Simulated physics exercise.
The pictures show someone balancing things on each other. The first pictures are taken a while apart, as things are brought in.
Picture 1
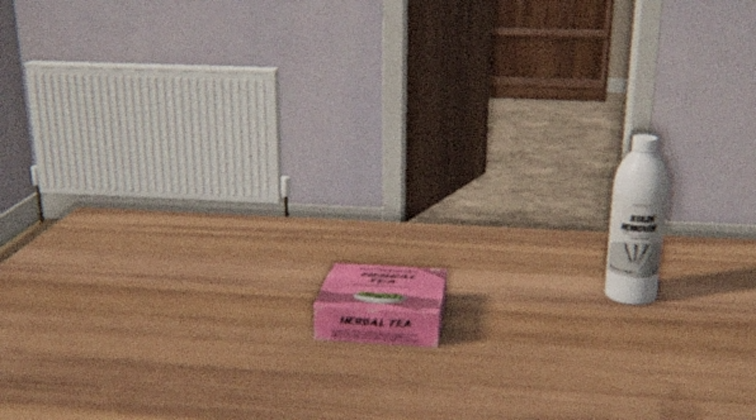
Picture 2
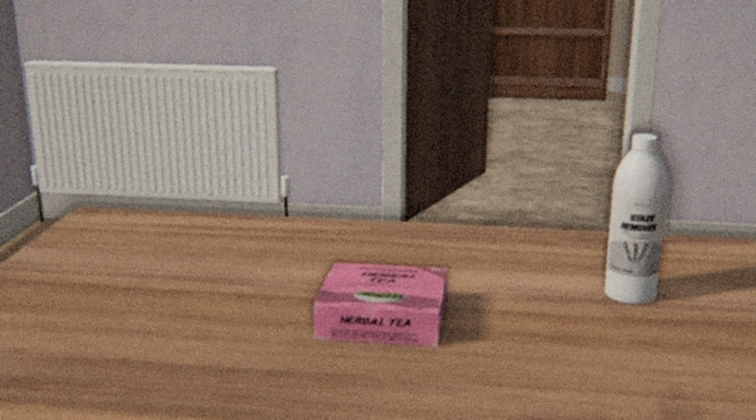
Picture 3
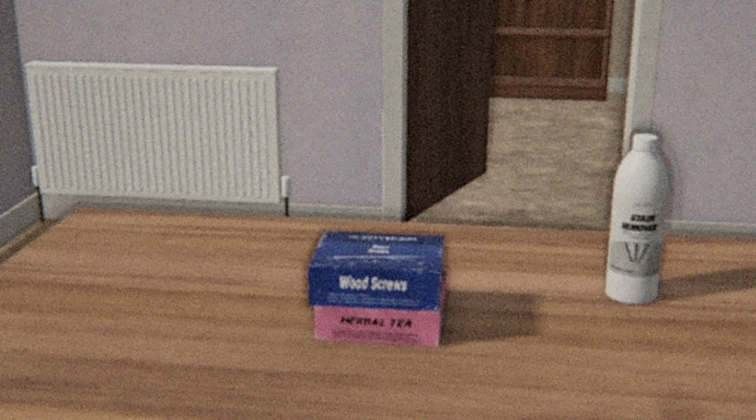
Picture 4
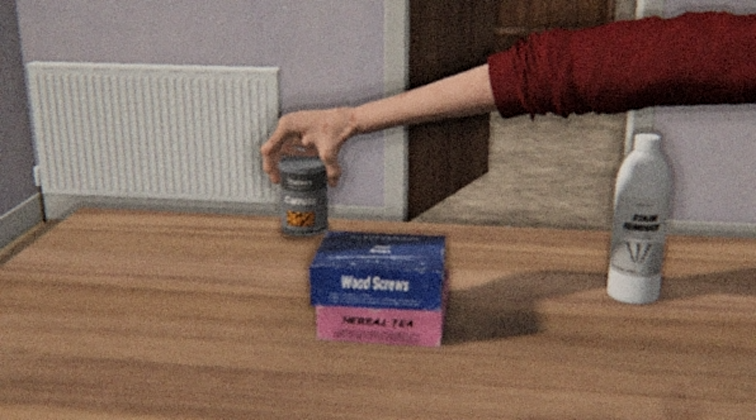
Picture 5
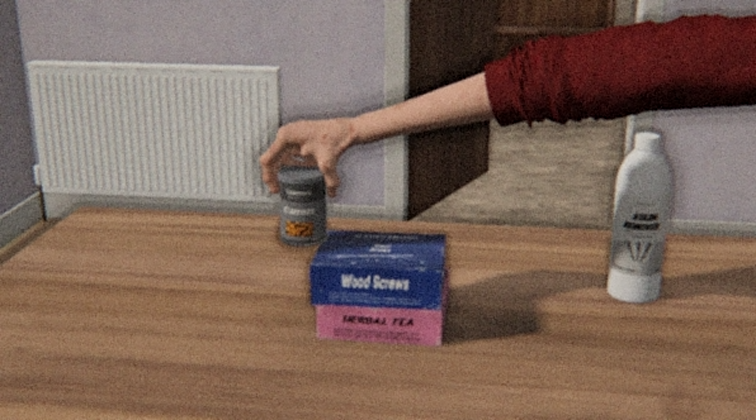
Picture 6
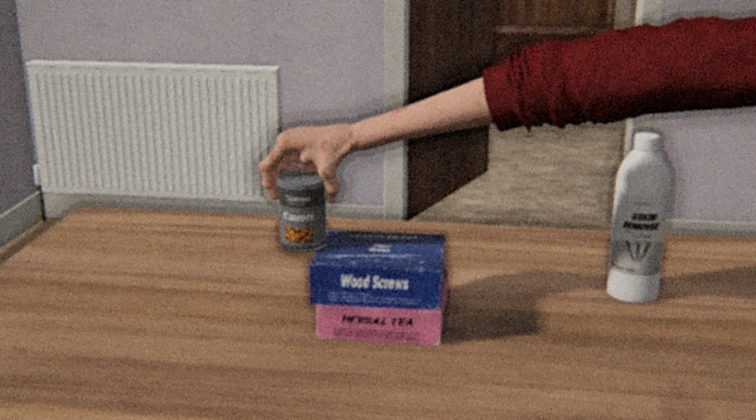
We see a pink herbal tea box and a white bottle on a wooden table, then a blue wood screws box on the pink one. A red-sleeved arm lowers a grey tin slightly behind the boxes, still gripping it.
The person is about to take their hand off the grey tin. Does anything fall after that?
Outcome: The pile comes apart.
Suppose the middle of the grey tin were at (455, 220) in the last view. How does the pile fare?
Then it gives way.
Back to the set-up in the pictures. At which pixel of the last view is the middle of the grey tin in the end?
Around (205, 292).
Then, 0.30 s past the last view, grey tin now fallen.
Then, 0.50 s past the last view, things are still on the move.
Then, 1.30 s past the last view, nothing new.
Finally, fallen, grey tin; the other 3 still in place. Final places as the last picture's camera would see them, grey tin near (205, 292). The pile gives way.
